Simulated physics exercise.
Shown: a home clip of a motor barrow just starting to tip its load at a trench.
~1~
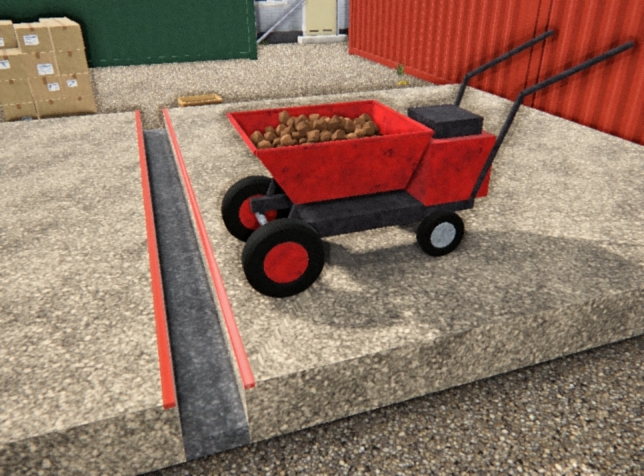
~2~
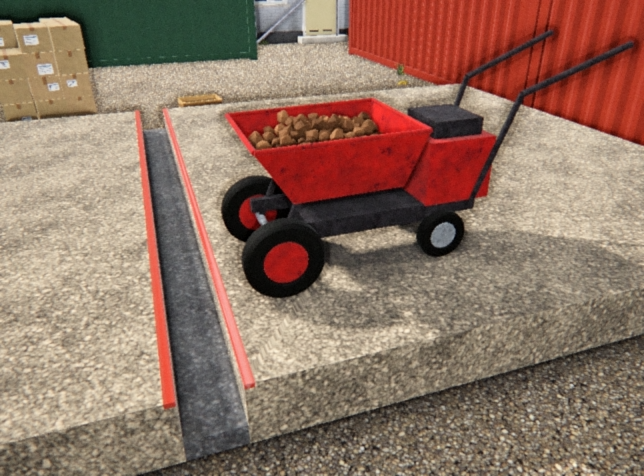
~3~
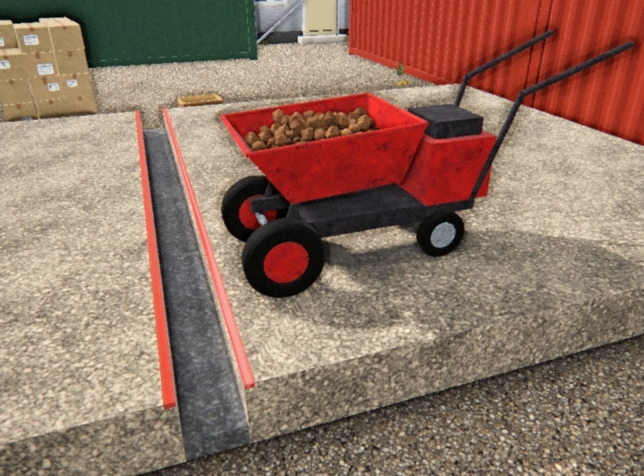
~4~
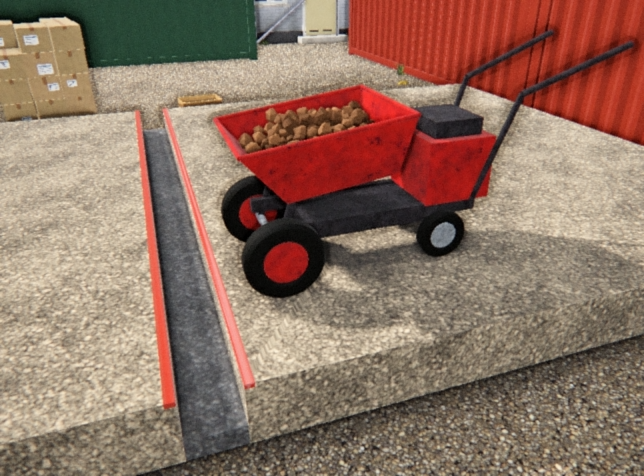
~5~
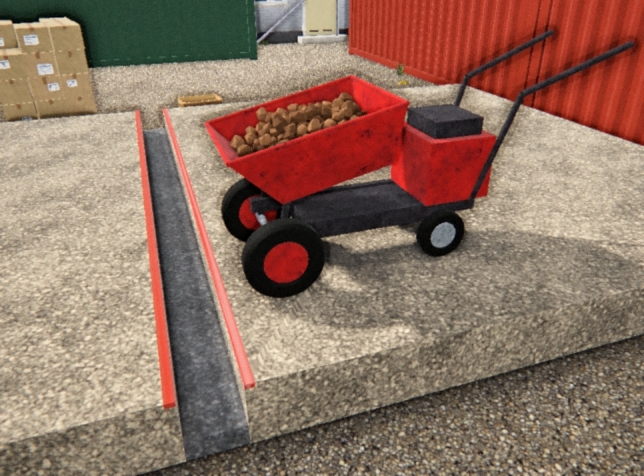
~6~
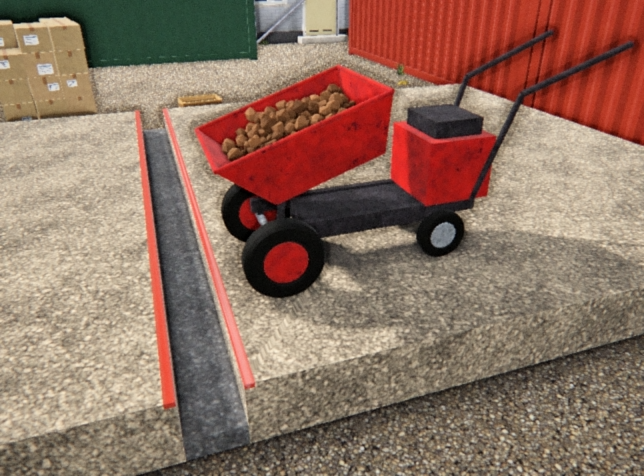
To begin with, a red motor barrow with a level skip of brown clods stands on a concrete slab, to the right of a narrow, red-edged trench. The skip then tilts gradually to the left, its back end rising away from the body, until it is clearly tipped, the clods still inside.
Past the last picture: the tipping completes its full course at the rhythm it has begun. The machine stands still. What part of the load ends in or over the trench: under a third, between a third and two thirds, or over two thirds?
Trench gets below a third.
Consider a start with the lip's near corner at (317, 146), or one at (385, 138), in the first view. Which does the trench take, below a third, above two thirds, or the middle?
So the first position comes out as beyond two thirds, the second as in the middle band.
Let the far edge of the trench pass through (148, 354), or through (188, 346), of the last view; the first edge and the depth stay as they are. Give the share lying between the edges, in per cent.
The first case gives close to 30 per cent and the second close to 0 per cent.
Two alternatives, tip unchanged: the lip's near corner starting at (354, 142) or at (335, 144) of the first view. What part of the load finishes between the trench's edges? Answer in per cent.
Roughly 70 per cent at the first spot and 90 per cent at the second.
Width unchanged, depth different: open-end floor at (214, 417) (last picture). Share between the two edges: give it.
Around 20 percent.
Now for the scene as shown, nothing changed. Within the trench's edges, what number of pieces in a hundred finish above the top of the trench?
It works out at about 0 percent.
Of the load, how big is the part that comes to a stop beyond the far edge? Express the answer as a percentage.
Estimate: Around 85 per cent.
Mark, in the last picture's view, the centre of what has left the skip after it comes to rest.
At about (114, 288), give or take.
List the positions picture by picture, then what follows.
In the first frame, lip of the skip at (256, 153), level; top of the load at (311, 139), clay clods; first edge of the trench at (235, 336); far edge at (163, 351), the trench under half as wide as the skip, and about as deep as wide.
In the second frame, lip of the skip at (254, 153), level; top of the load at (322, 127).
In the third frame, lip of the skip at (248, 155), tipped barely; top of the load at (334, 131).
In the fourth frame, lip of the skip at (240, 159), tipped a little; top of the load at (327, 127).
In the fifth frame, lip of the skip at (229, 165), tipped a little; top of the load at (326, 123).
In the sixth frame, lip of the skip at (216, 172), tipped clearly; top of the load at (324, 107); first edge of the trench at (235, 336); far edge at (163, 351).
Soon, skip tipped steeply; all in the skip.
A while on, skip tipped right over; most in the skip; a small part beyond it; a small part falling.
Towards the end, skip tipped right over; about a quarter in the skip; a stray few in or heaped over the trench; most beyond it; a stray few falling.
Finally, skip tipped right over; a stray few in the skip; a small part in or heaped over the trench; most beyond it.
